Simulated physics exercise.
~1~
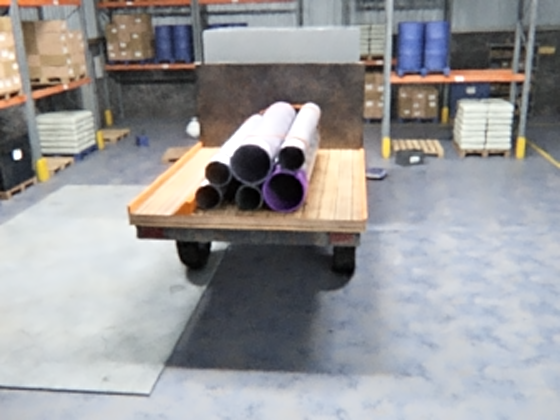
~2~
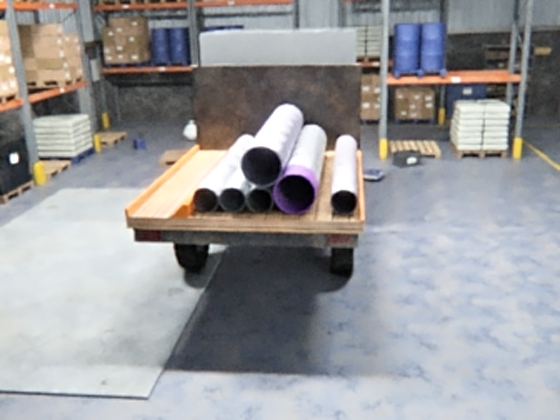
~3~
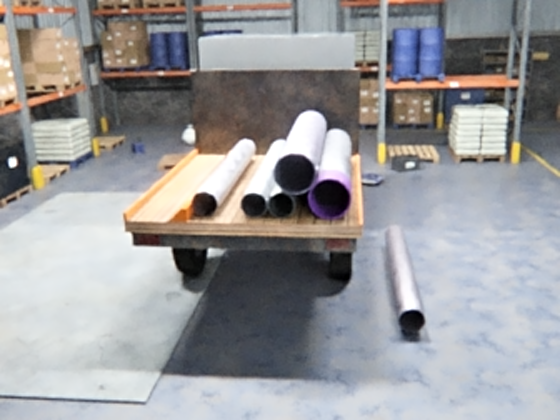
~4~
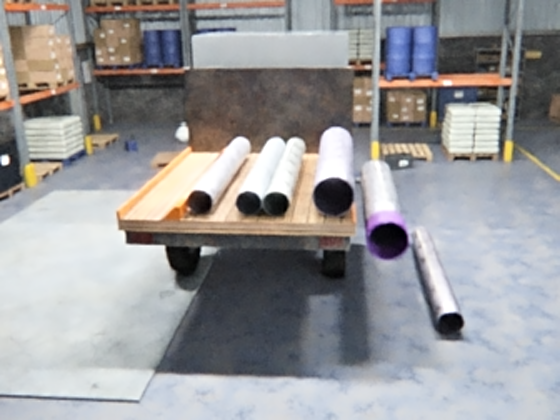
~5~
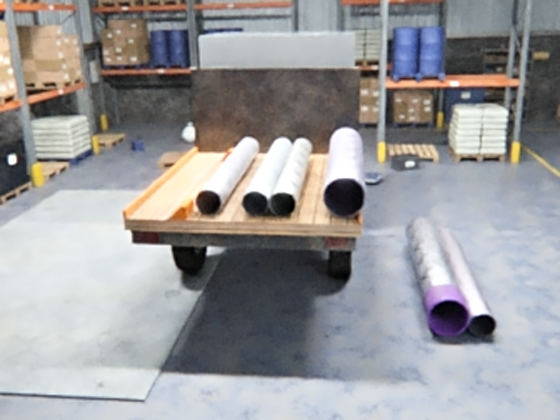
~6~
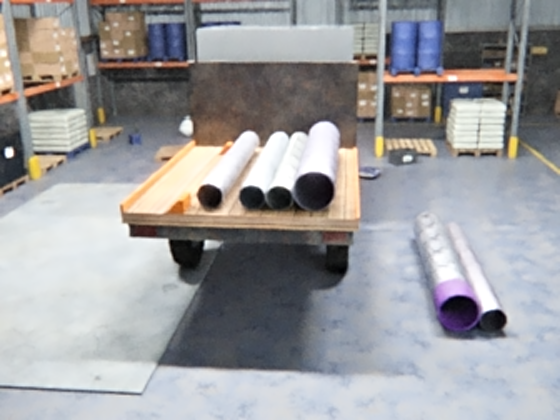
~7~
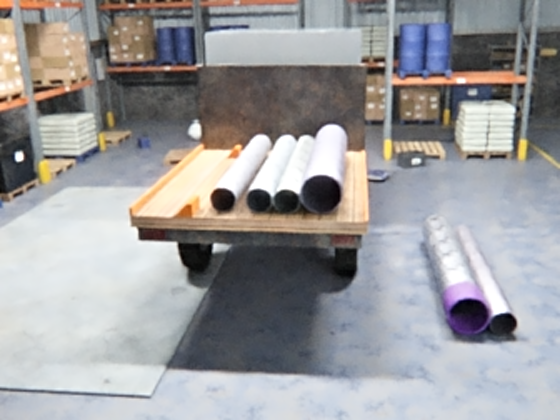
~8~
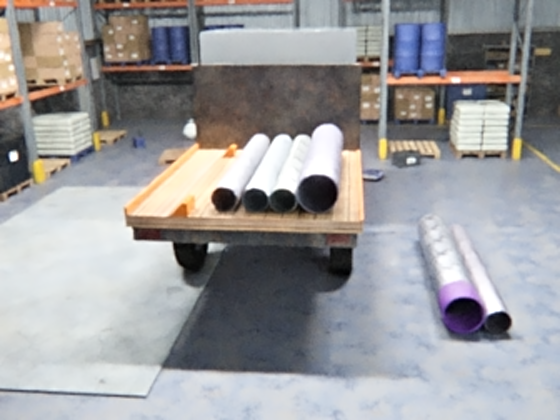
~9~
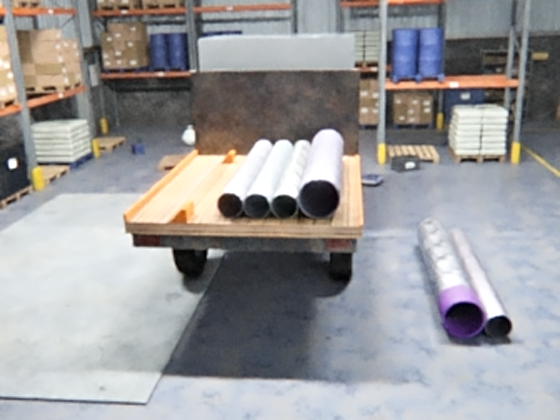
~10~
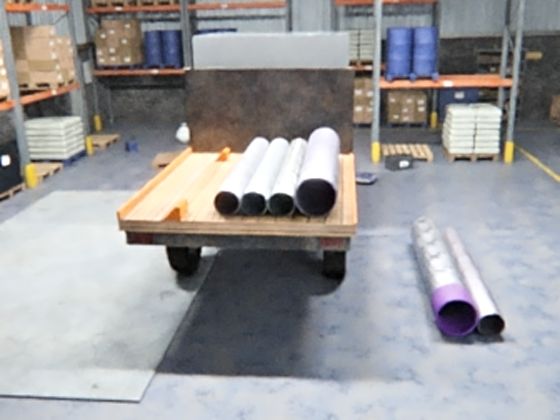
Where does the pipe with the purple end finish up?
It rolls off the right side of the deck and comes to rest on the floor, beside the narrower pipe that fell before it.
